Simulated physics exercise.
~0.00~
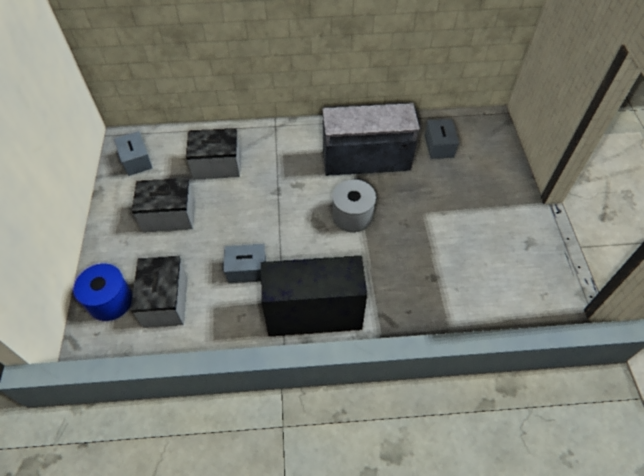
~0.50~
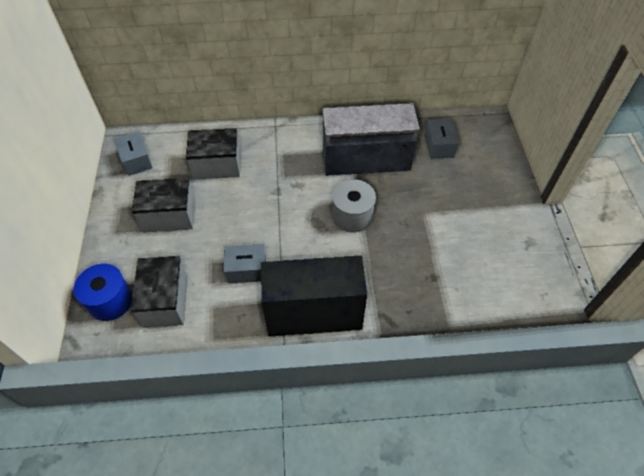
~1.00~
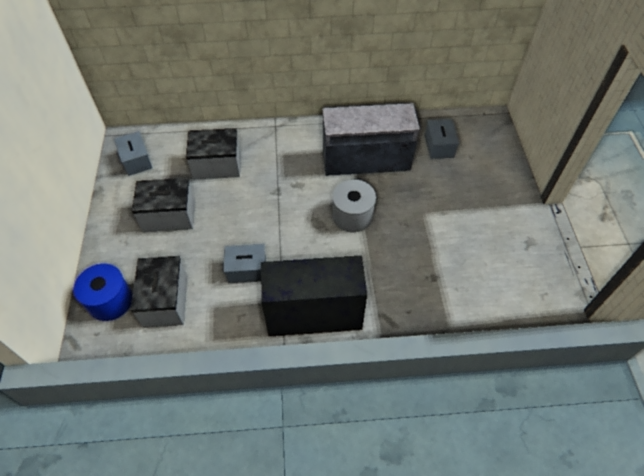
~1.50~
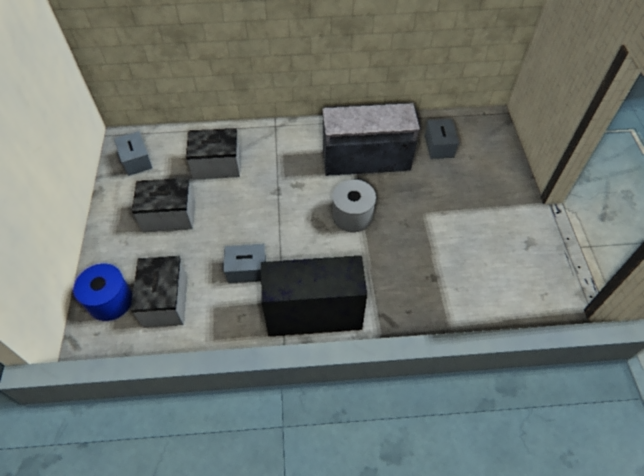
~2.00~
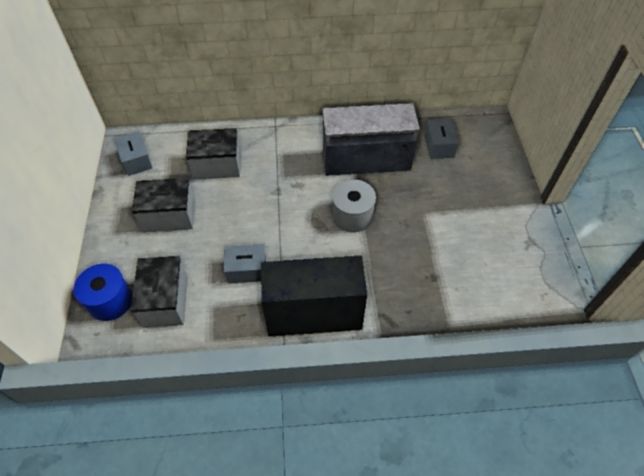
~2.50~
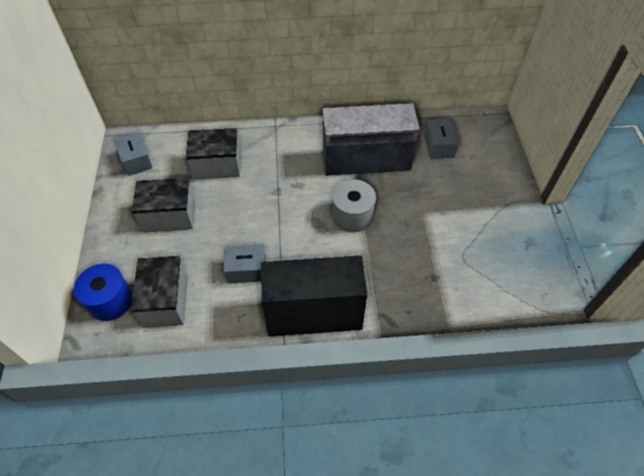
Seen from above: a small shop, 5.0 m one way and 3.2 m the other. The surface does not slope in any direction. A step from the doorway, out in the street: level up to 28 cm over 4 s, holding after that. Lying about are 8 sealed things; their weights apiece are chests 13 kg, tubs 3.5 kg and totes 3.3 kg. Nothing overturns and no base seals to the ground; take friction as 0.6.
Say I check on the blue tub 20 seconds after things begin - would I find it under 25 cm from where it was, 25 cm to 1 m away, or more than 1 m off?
You would find it 25 cm to 1 m away.
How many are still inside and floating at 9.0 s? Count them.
By my count, 7.
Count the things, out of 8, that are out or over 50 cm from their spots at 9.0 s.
It comes to 3.
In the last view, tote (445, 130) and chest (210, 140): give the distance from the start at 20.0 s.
Net displacement, in order: 140 cm; 20 cm.
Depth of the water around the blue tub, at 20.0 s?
Roughly 25 cm deep.
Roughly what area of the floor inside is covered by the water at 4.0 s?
Roughly 6.0 m2.
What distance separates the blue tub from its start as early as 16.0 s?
Around 40 cm from the start by that time.
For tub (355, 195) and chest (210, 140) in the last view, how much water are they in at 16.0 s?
I'd put it at 25 cm and 20 cm respectively.
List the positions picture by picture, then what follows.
In the first frame, the blue tub at (98, 284) rests on the ground; water covers 0.0 m2; 0 of 8 have shifted.
In the second frame, the blue tub at (98, 284), on the bottom; 0.0 m2 under water; 0 of 8 have shifted.
In the third frame, the blue tub at (98, 284), on the bottom; 0.0 m2 under water; 0 of 8 have shifted.
In the fourth frame, the blue tub at (98, 284), on the bottom; water covers 0.0 m2; 0 of 8 have shifted.
In the fifth frame, the blue tub at (98, 284), on the bottom; 0.2 m2 under water; 0 of 8 have shifted.
In the sixth frame, the blue tub at (98, 284) rests on the ground; water covers 0.9 m2; 0 of 8 have shifted.
After 4.0 s the blue tub is near (98, 284), 0.0 m from its start, aground; 0 afloat.
After 9.0 s the blue tub is near (128, 280), 0.3 m from its start, afloat; 7 afloat.
After 16.0 s the blue tub is near (86, 310), 0.4 m from its start, afloat; 8 afloat.
After 20.0 s the blue tub is near (145, 301), 0.6 m from its start, afloat; 8 afloat.
